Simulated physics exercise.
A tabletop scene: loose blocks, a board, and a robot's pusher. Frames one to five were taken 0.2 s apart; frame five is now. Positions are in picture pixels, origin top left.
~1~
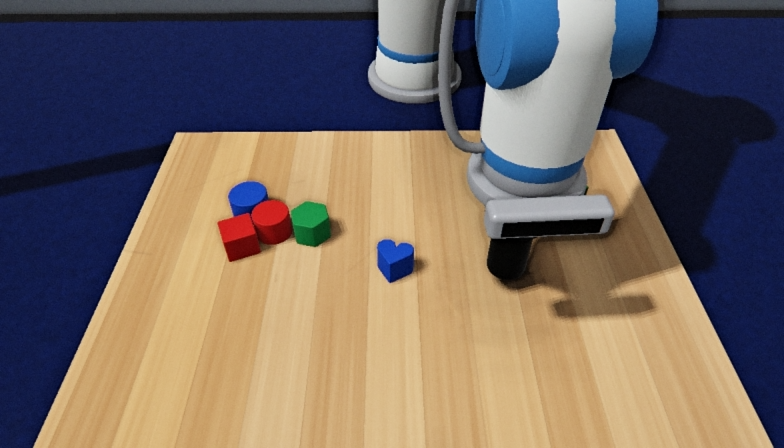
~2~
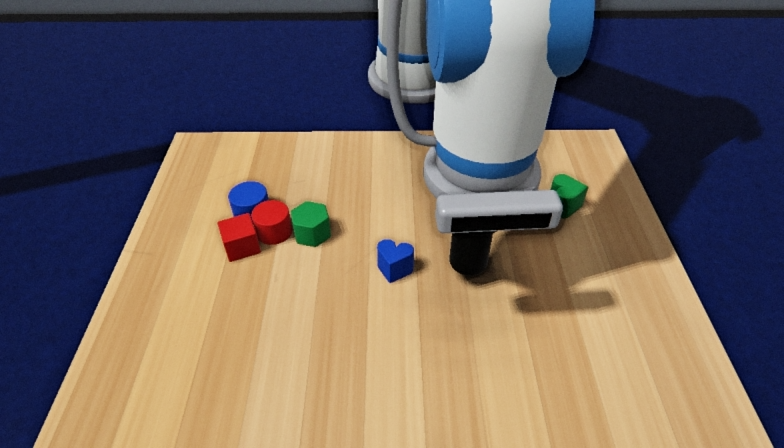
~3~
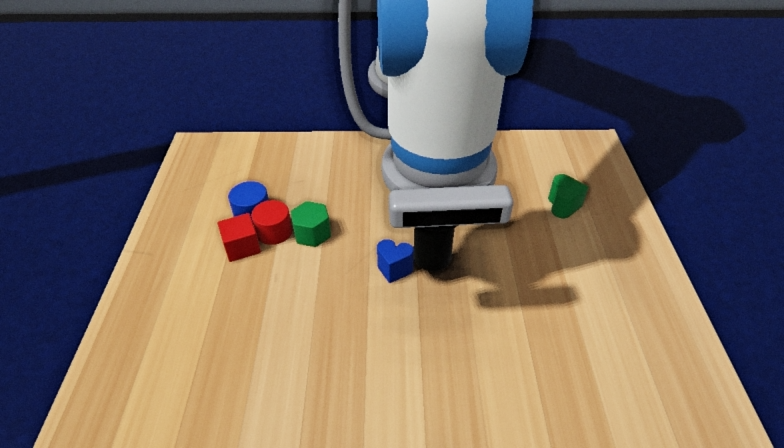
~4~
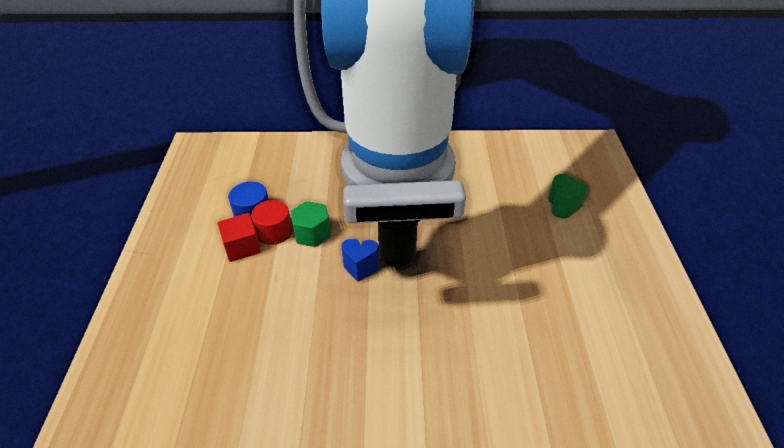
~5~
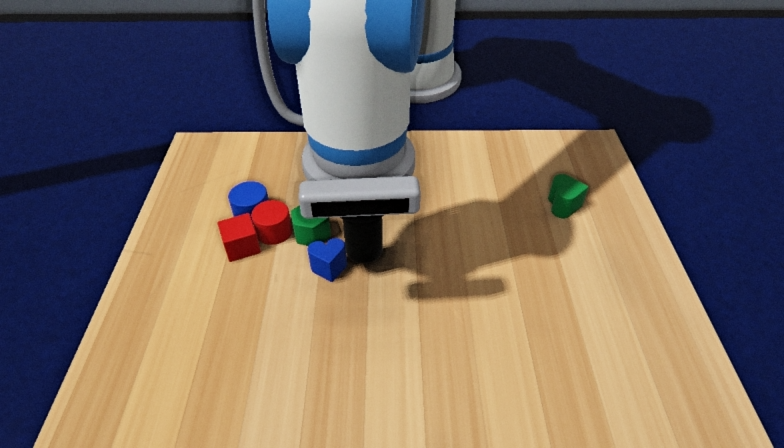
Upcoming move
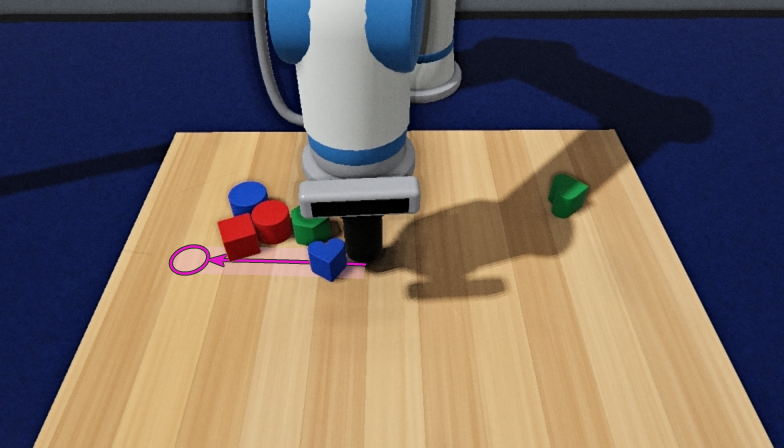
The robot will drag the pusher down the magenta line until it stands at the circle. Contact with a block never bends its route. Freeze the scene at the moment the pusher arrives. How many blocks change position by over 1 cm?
I expect two blocks to be moved by more than 1 cm.
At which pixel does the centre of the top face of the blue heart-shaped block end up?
Final place: (246, 266).
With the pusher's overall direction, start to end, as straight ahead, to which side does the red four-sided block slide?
Displaced right.
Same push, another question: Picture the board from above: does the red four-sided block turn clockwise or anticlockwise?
From above, the red four-sided block will be seen to turn clockwise.
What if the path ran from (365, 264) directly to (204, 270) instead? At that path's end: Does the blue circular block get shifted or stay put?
It is still on its spot.
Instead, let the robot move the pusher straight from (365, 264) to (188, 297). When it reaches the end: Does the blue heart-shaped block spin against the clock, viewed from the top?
That would be a yes.
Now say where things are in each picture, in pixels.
The first frame shows pusher's lower end at (505, 267); red four-sided block at (236, 227); green hexagon at (309, 213); blue heart-shaped block at (395, 250).
The second frame shows pusher at (468, 263); blocks still.
The third frame shows pusher at (432, 259); blocks still.
The fourth frame shows pusher at (398, 255); blue heart-shaped block at (359, 248).
The fifth frame shows pusher at (364, 251); red four-sided block at (236, 227); green hexagon partly hidden; blue heart-shaped block at (327, 248).
Drawn move, from (365, 264) to (190, 260).
The first path, step by step. One third of the way, pusher at (303, 249); blue heart-shaped block at (274, 258), turned 70° anticlockwise.
Two thirds of the way, pusher at (244, 247); red four-sided block at (216, 222), turned 20° clockwise; blue heart-shaped block at (246, 266).
At the end, pusher at (184, 246); red four-sided block at (194, 214), turned 100° clockwise; green hexagon still; blue heart-shaped block at (246, 266), turned 120° anticlockwise.
